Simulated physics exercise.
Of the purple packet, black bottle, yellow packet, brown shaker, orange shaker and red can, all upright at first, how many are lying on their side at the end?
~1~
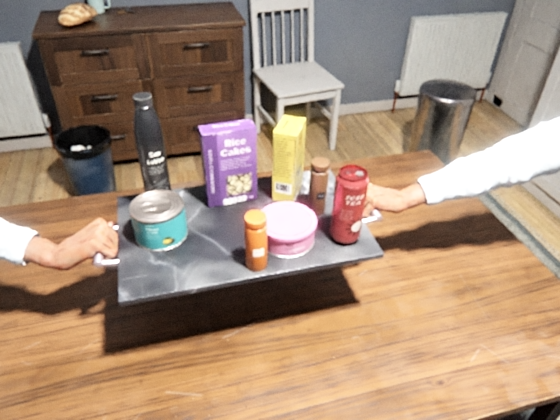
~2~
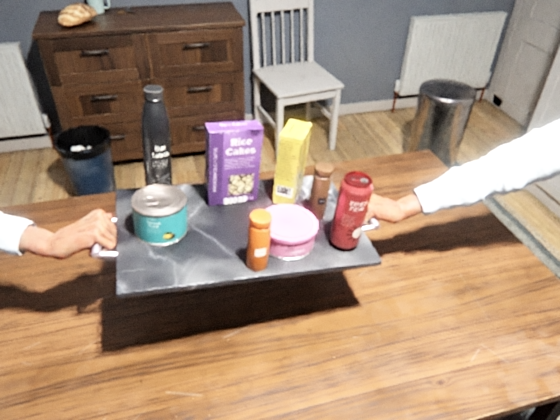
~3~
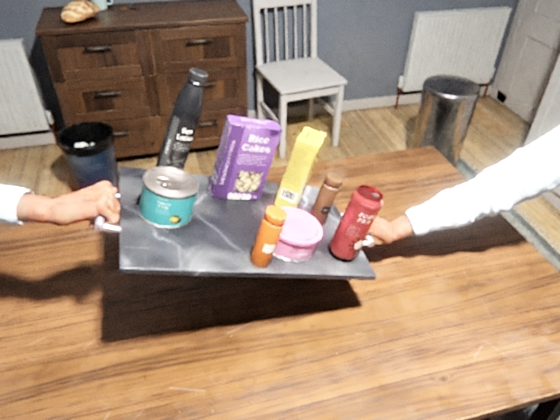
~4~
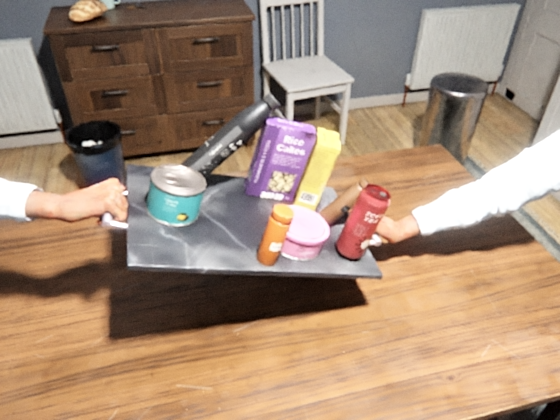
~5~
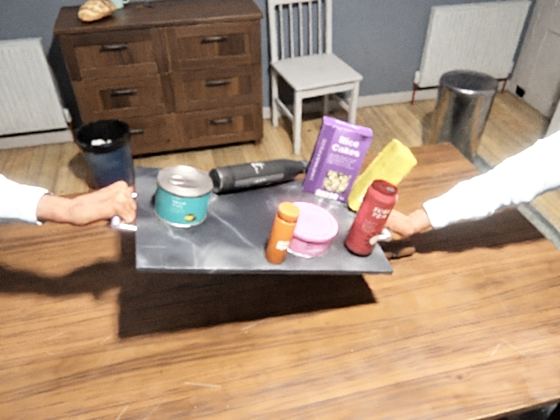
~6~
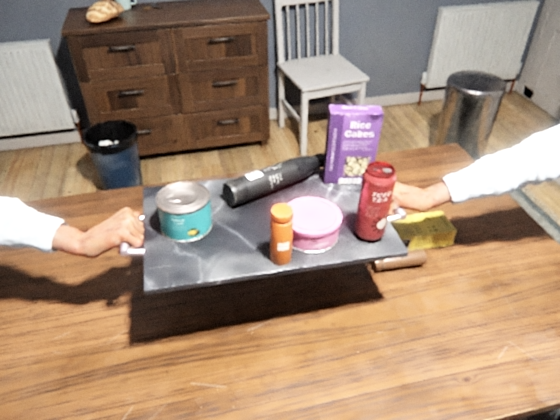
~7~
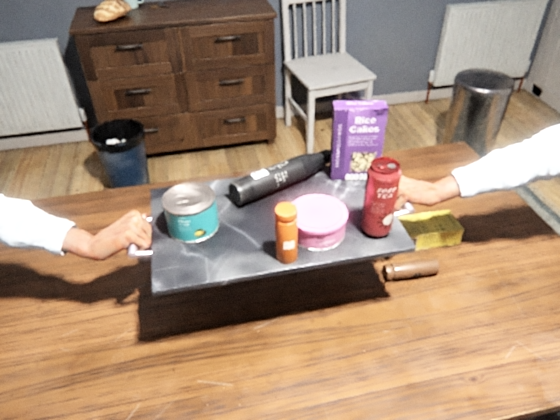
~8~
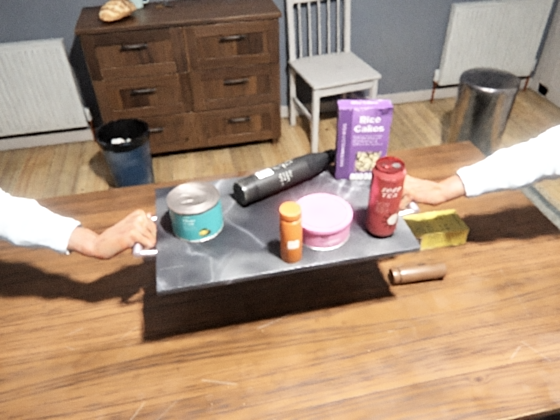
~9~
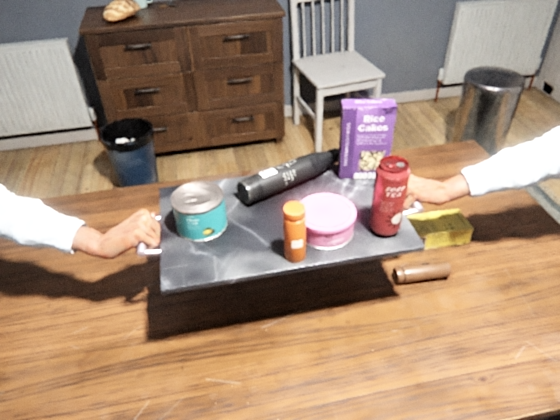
Three of them are lying on their side at the end. They are the black bottle, which is still on the tray, and the yellow packet and brown shaker, which are on the table.
